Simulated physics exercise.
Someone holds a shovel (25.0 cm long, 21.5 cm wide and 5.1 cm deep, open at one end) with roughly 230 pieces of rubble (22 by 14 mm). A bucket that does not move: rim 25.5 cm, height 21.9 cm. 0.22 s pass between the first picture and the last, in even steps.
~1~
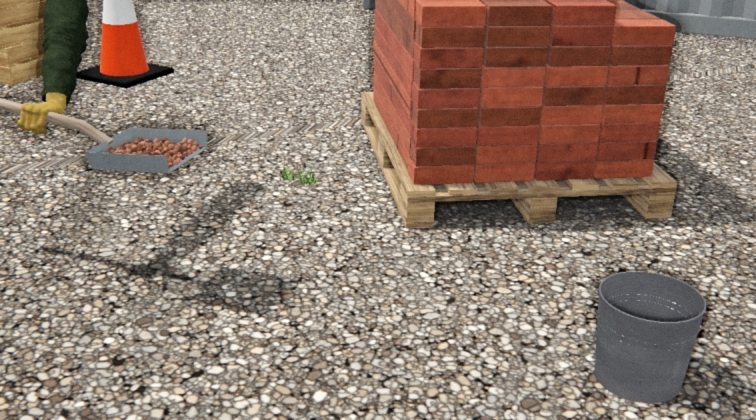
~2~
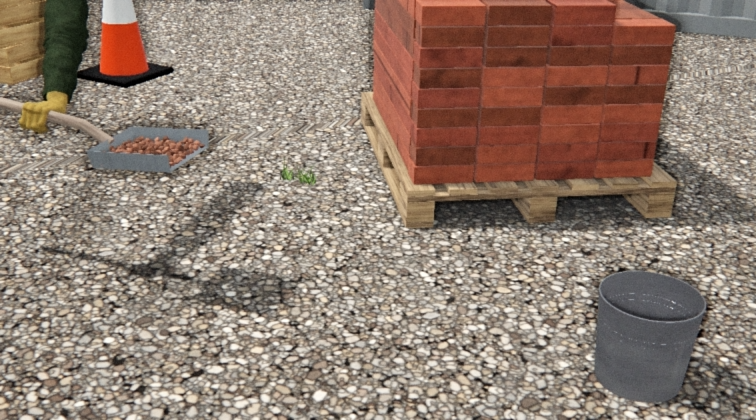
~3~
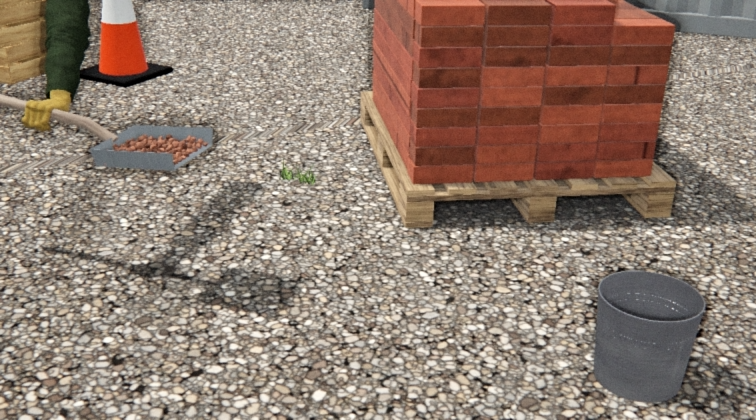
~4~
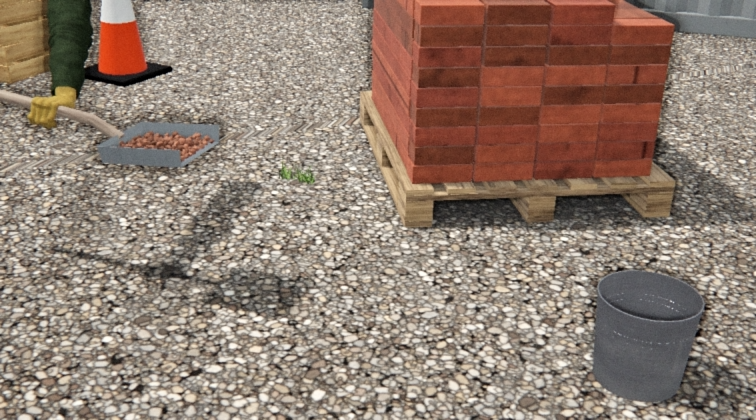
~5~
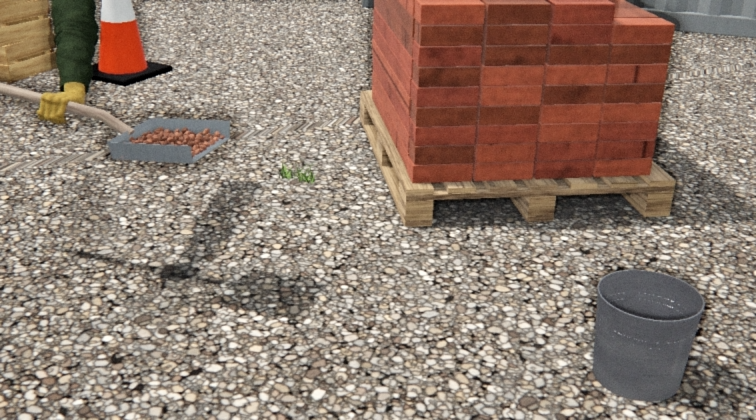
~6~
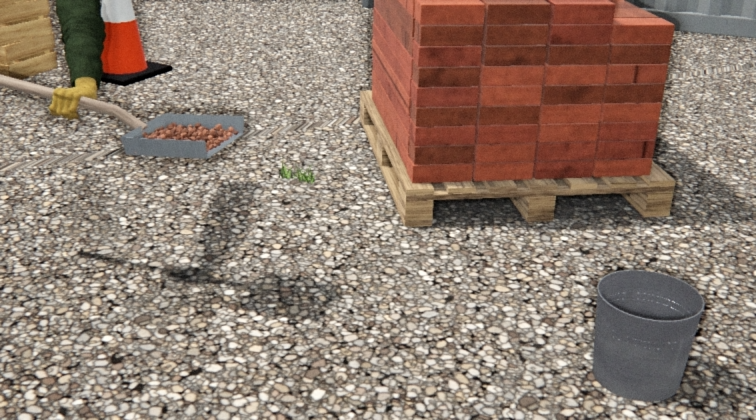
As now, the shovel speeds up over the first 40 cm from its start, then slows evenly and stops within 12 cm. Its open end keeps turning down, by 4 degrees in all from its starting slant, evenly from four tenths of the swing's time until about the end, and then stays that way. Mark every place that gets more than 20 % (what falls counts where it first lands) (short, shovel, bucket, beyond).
Short - checked, shovel - left blank, bucket - left blank, beyond - left blank.
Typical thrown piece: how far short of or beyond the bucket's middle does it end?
About 20 cm short of it.
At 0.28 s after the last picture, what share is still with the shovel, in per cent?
Roughly 70 per cent remains with the shovel.
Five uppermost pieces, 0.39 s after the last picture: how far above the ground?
Looks like close to 65 cm off the ground.
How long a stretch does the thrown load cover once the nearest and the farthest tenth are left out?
Length approx. 25 cm.
Then, 0.15 s after the last picture, tilt 4 degrees; shovel 100 %; middle of all pieces near (251, 115).
Then, 0.28 s after the last picture, tilt 1 degrees; shovel 70 %, in the air 30 %; middle of all pieces near (334, 101).
Then, 0.39 s after the last picture, tilt 1 degrees; shovel 5 %, in the air 95 %; middle of all pieces near (399, 122).
Then, 0.50 s after the last picture, tilt 1 degrees; in the air 100 %; middle of all pieces near (462, 183).
In the end, short 100 %, shovel 0 %, bucket 0 %, beyond 0 %.
